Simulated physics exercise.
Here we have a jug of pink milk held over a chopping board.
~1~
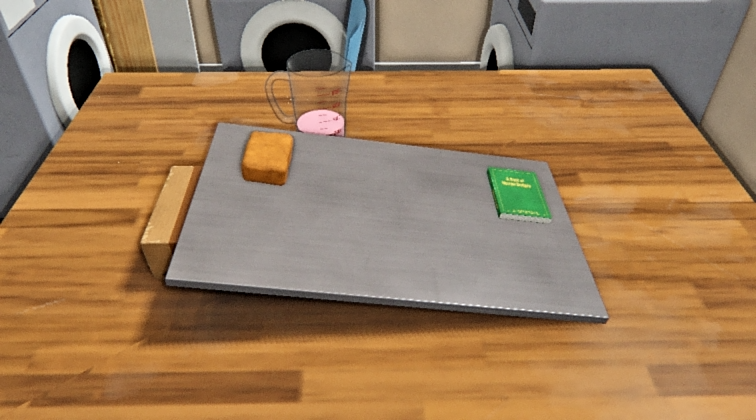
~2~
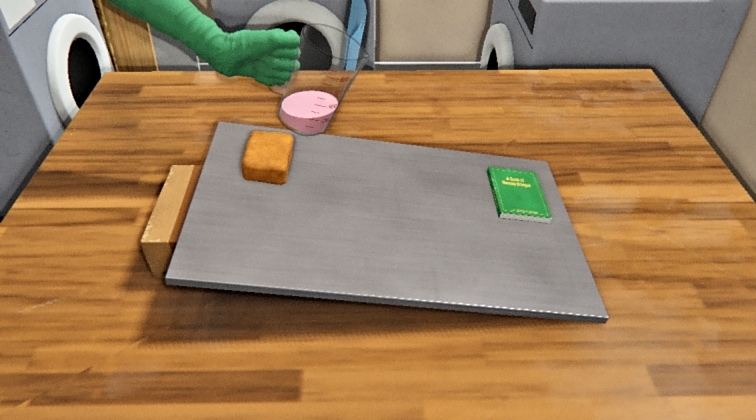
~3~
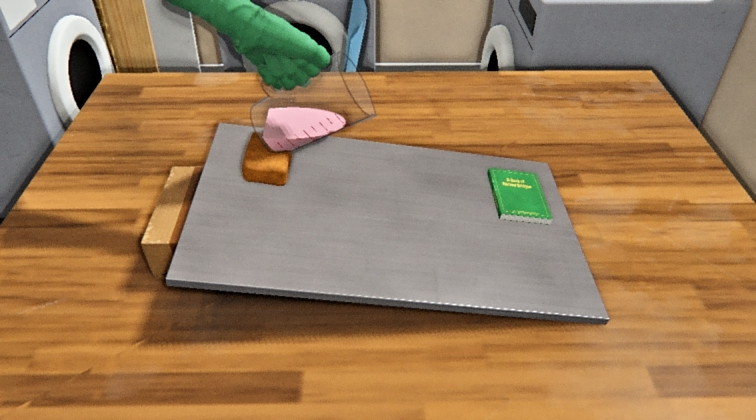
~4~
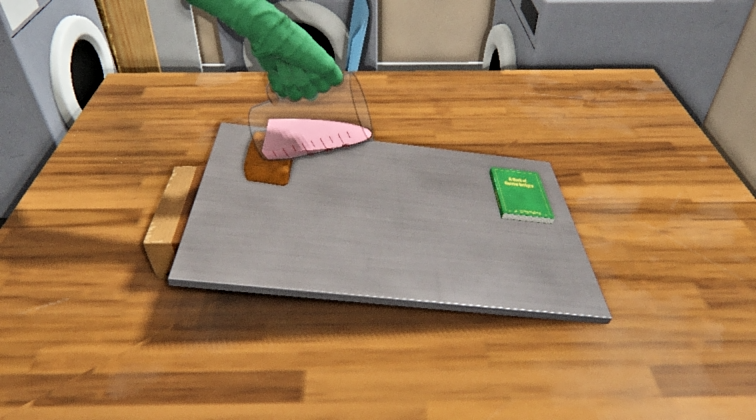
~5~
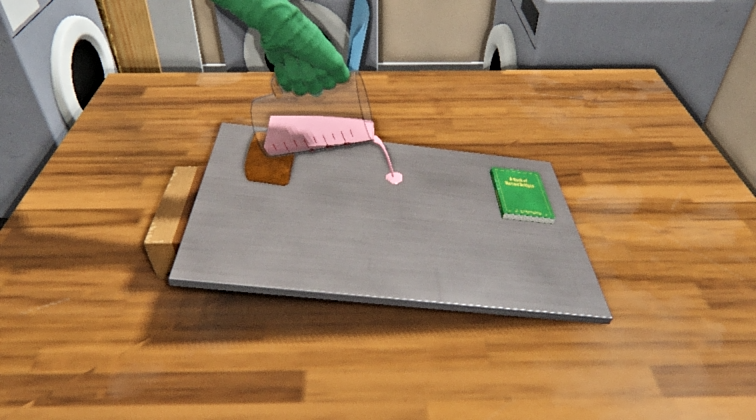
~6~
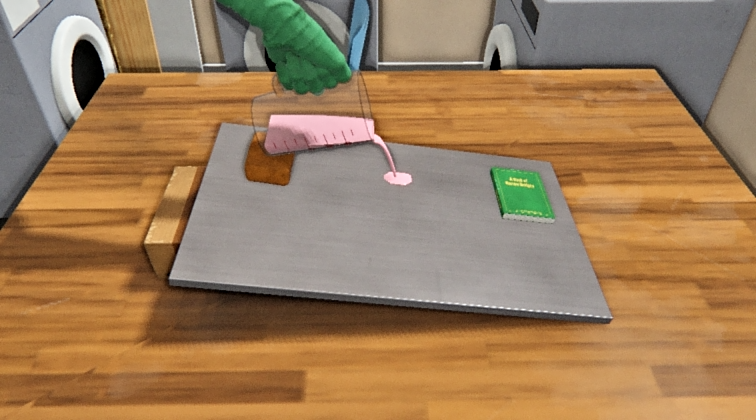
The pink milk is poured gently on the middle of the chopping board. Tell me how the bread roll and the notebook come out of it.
The bread roll stays dry; the notebook gets wet.
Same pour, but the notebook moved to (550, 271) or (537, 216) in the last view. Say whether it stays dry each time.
At the first place it stays dry, at the second it ends up in the puddle.
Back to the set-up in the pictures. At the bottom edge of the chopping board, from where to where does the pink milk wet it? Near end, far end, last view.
It runs from (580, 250) to (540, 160).
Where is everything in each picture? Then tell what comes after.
In the first picture, the chopping board slopes down to the right; jug (319, 101) about a quarter full; bread roll (268, 157); notebook (518, 194).
In the second picture, jug (318, 82) tipped 25° with all of its load; bread roll (268, 156).
In the third picture, jug (313, 107) tipped 60° with all of its load; notebook (519, 195).
In the fourth picture, the chopping board slopes down to the right; jug (313, 120) tipped 70° with all of its load; bread roll (270, 157).
In the fifth picture, the first of it lands; jug (315, 117) tipped 75° with all of its load; notebook (521, 195).
In the sixth picture, the first of it lands; jug (316, 116) tipped 75° with nearly all of its load; bread roll (271, 157); notebook (521, 194).
Next, it runs down to the right; the bread roll is clear of it; the notebook is in it.
After that, it runs down to the right and off the end; the bread roll is clear of it; the notebook is in it.
Finally, it runs down to the right and off the end; the bread roll is clear of it; the notebook is in it.
